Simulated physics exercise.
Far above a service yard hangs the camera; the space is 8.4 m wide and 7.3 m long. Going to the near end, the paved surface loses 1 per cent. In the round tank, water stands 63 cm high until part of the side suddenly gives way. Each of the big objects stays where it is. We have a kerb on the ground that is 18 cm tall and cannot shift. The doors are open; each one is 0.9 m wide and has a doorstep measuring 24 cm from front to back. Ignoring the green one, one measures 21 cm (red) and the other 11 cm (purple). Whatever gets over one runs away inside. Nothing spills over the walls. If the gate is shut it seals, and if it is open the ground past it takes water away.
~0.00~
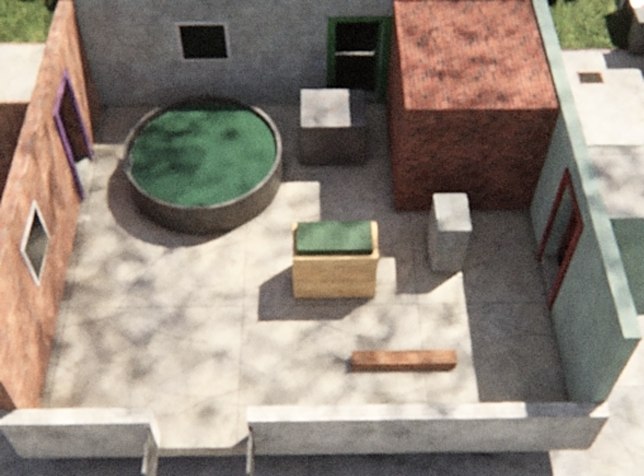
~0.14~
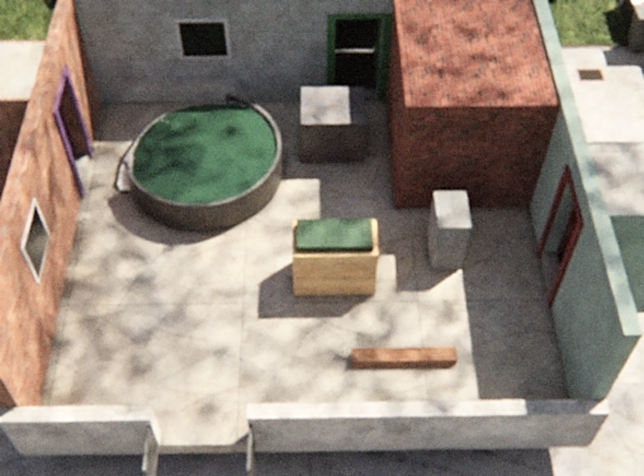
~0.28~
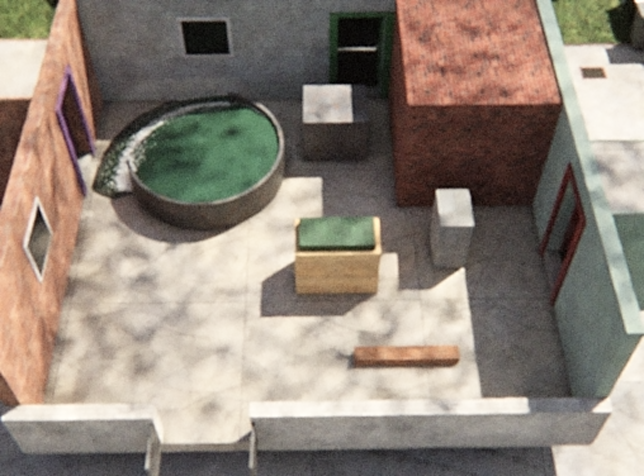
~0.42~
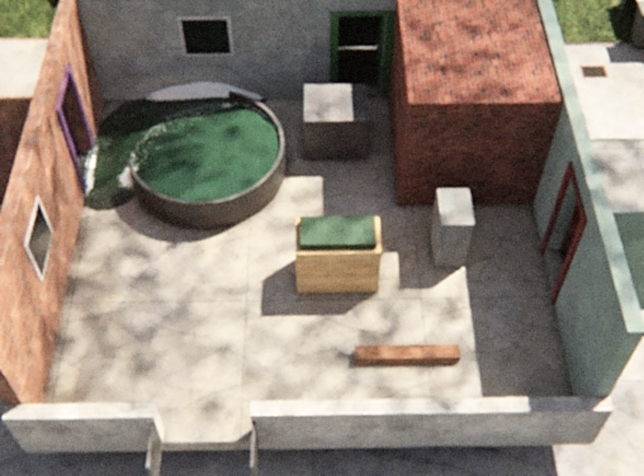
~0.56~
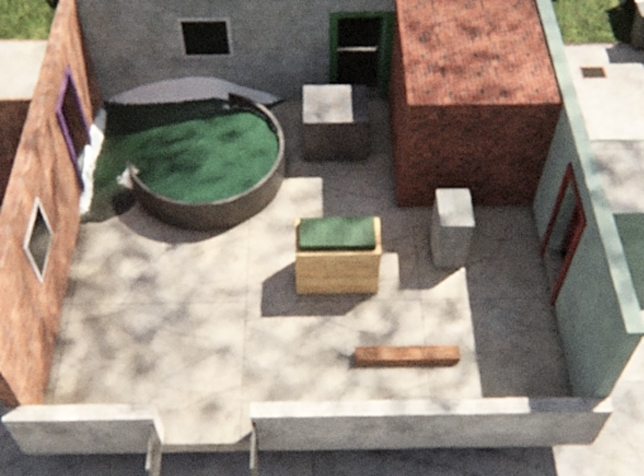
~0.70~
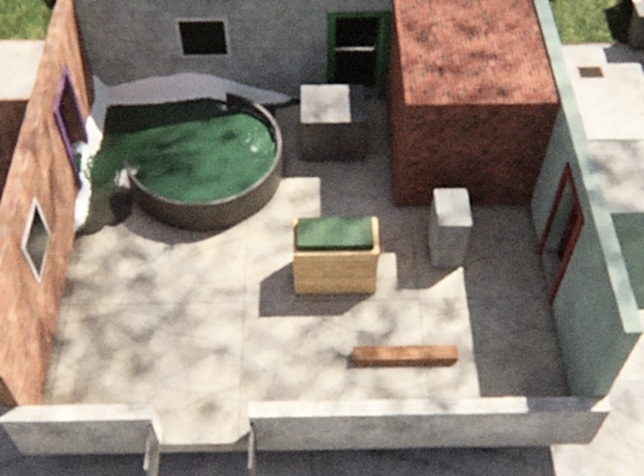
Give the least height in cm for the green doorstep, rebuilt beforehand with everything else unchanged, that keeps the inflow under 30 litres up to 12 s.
Close to 12.5 cm is just enough.
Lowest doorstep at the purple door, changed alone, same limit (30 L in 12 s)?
Purple: Roughly 34 cm.
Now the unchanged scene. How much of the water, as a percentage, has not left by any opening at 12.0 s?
Remaining share: Around 76 %.
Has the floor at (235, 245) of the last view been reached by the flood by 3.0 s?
It is not reached.
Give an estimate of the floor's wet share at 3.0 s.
Roughly 35 percent.
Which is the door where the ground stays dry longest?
That one's the red door.
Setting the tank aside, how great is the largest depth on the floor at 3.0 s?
36 cm.
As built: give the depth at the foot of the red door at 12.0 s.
About 3.5 centimetres deep.
After 1.4 s water covers 15 % of the floor, deepest (62 cm) near (100, 110); 2 cm at the green door, 0 litres in over its 8 cm doorstep.
After 3.0 s water covers 35 % of the floor, deepest (36 cm) near (84, 191); 12 cm at the green door, 4 litres in over its 8 cm doorstep.
After 12.0 s water covers 90 % of the floor, deepest (13 cm) near (88, 170); 7 cm at the green door, 89 litres in over its 8 cm doorstep.
At the green door as built, the water arrived by 1.1 s and peaked near 15 cm at 4.6 s.
Run again over the same 12 s with other heights there, 37 litres in over 11.5 cm, 24 litres over 13.5 cm. The limit of 30 litres is kept from about 12.5 cm up.
